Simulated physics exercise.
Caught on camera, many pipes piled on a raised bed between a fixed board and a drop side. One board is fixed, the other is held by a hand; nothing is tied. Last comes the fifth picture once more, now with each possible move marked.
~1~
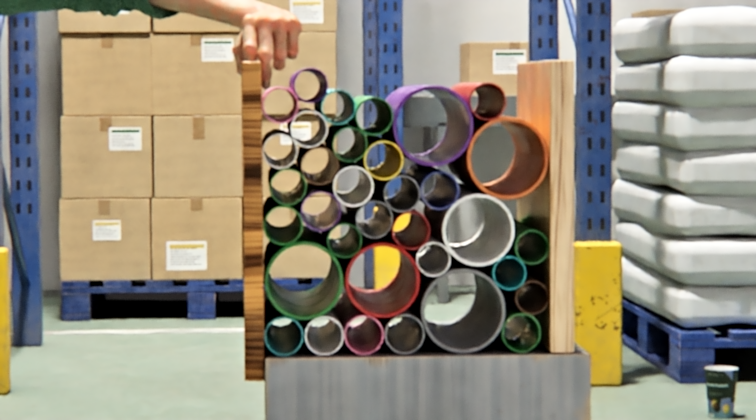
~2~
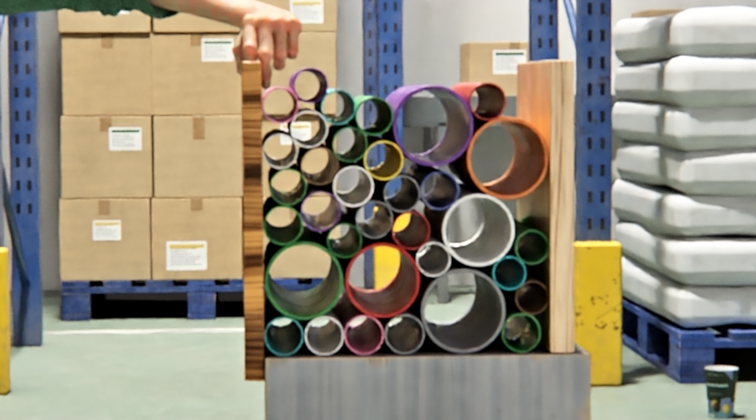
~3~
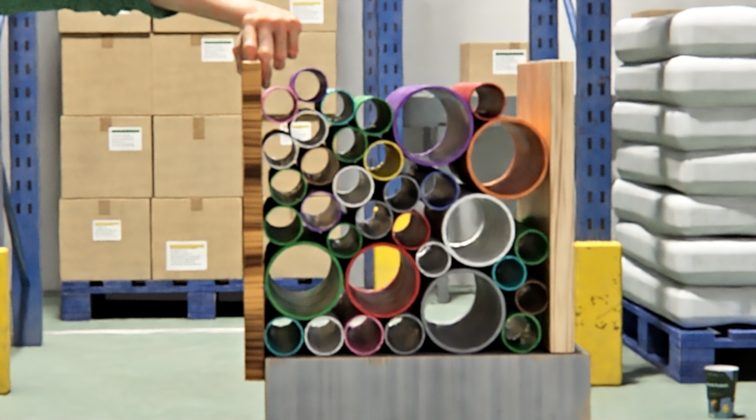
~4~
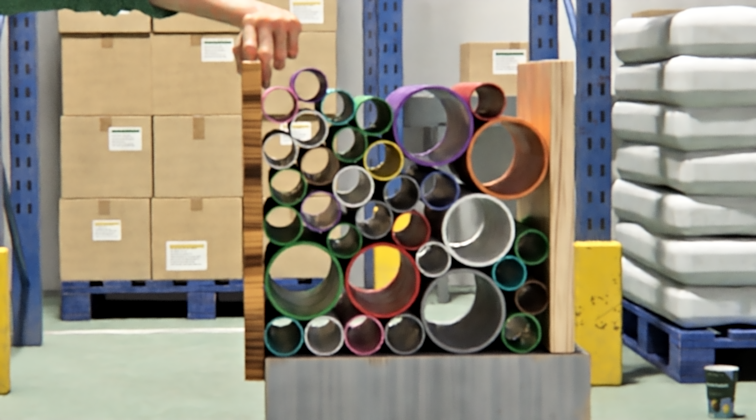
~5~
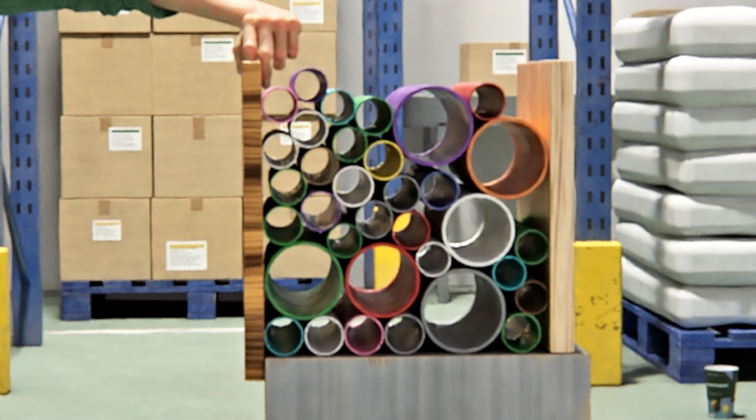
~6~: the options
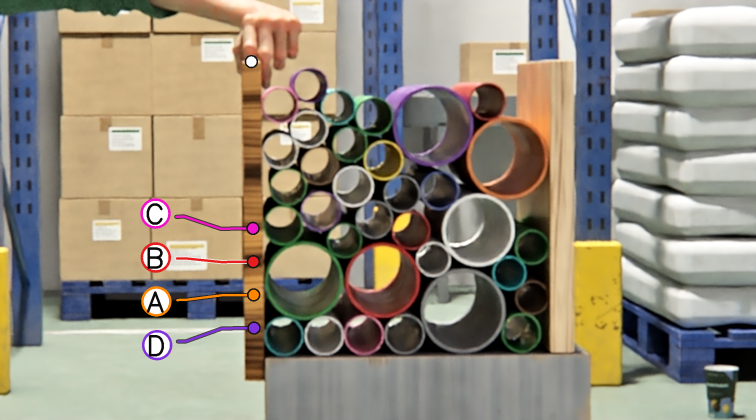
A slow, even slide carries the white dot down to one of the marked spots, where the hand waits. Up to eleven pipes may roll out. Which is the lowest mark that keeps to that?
It can be let down to C.
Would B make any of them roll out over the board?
Yes, at B.
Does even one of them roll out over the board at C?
At C: Yes.
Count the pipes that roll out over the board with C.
At C the number is nine.
On the copy, A at (254, 295); B at (253, 262); C at (253, 228); D at (254, 328); the white dot at (251, 62).
On C. First, top of the board (262, 137).
Then, top of the board (263, 225).
Finally, top of the board (263, 228), nine out over the board.
By contrast, A more than eleven out over the board; B more than eleven out over the board; D more than eleven out over the board.
